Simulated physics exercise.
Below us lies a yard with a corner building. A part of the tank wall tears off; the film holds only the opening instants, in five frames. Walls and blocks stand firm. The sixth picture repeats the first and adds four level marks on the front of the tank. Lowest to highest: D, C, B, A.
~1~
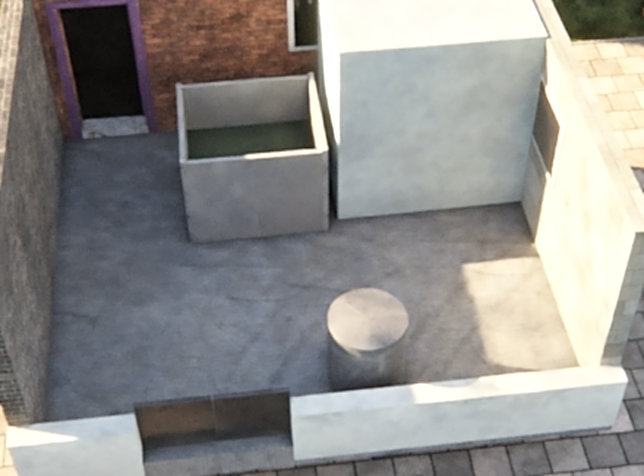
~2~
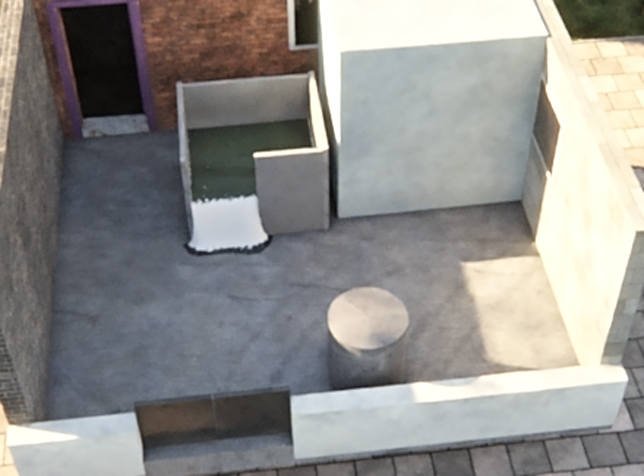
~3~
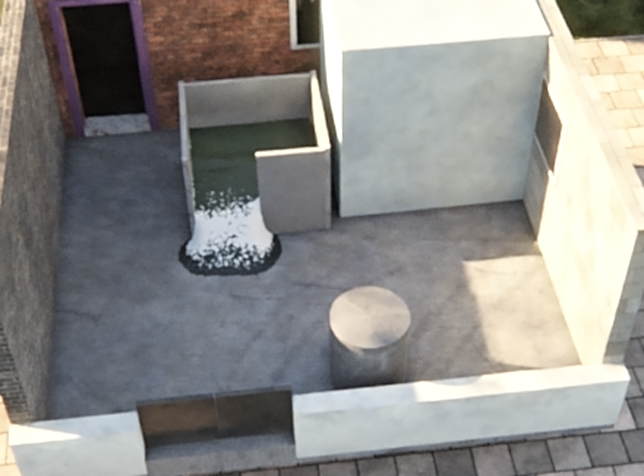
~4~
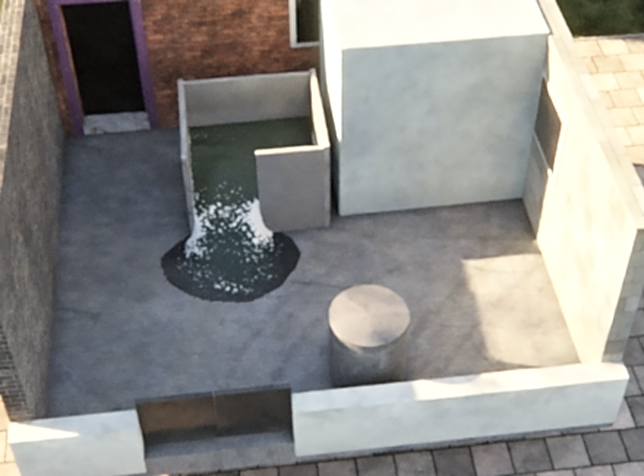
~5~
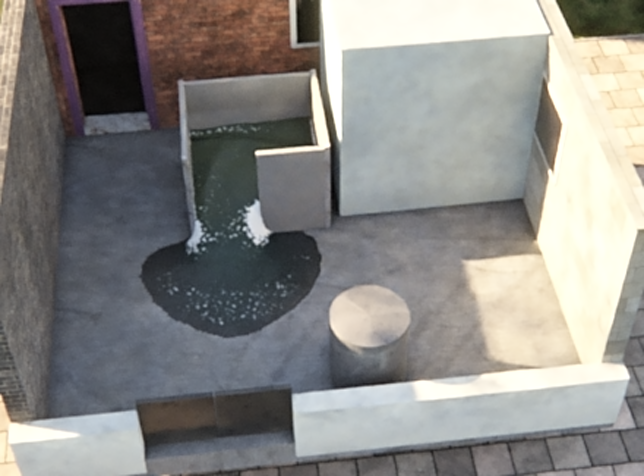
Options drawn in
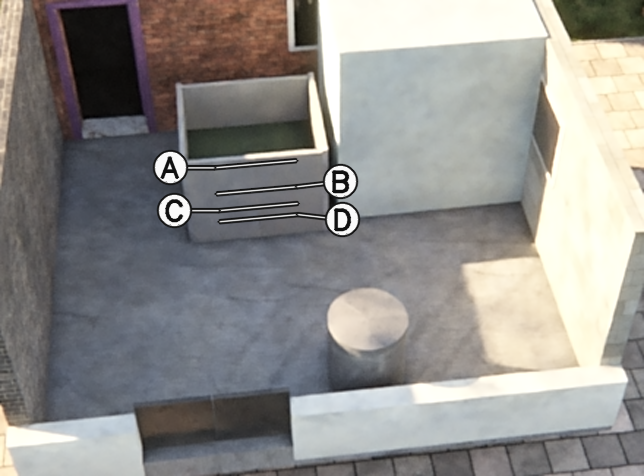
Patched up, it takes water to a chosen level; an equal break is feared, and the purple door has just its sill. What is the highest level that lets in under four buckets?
B will do.
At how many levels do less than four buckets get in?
Three of the four.
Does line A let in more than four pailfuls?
Yes, it does.
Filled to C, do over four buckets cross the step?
No, not at all.
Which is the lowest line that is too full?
The answer is A.
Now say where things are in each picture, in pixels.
Water in the tank at rest, its middle at (253, 160); foot of the purple doorway at (116, 136); shut gate at (213, 403).
Water covers 1 % of the ground and shows as far out as (265, 240).
Water covers 3 % of the ground and shows as far out as (264, 264).
Water covers 6 % of the ground and shows as far out as (252, 293).
Water covers 11 % of the ground and shows as far out as (220, 328).
On the marked copy, A at (255, 164); B at (257, 190); C at (258, 207); D at (259, 218); from the bottom up D, C, B, A.
Choosing A, about 13 bucketfuls get in.
Choosing B, a splash gets over, under a bucket.
Choosing C, nothing gets over.
Choosing D, nothing gets over.
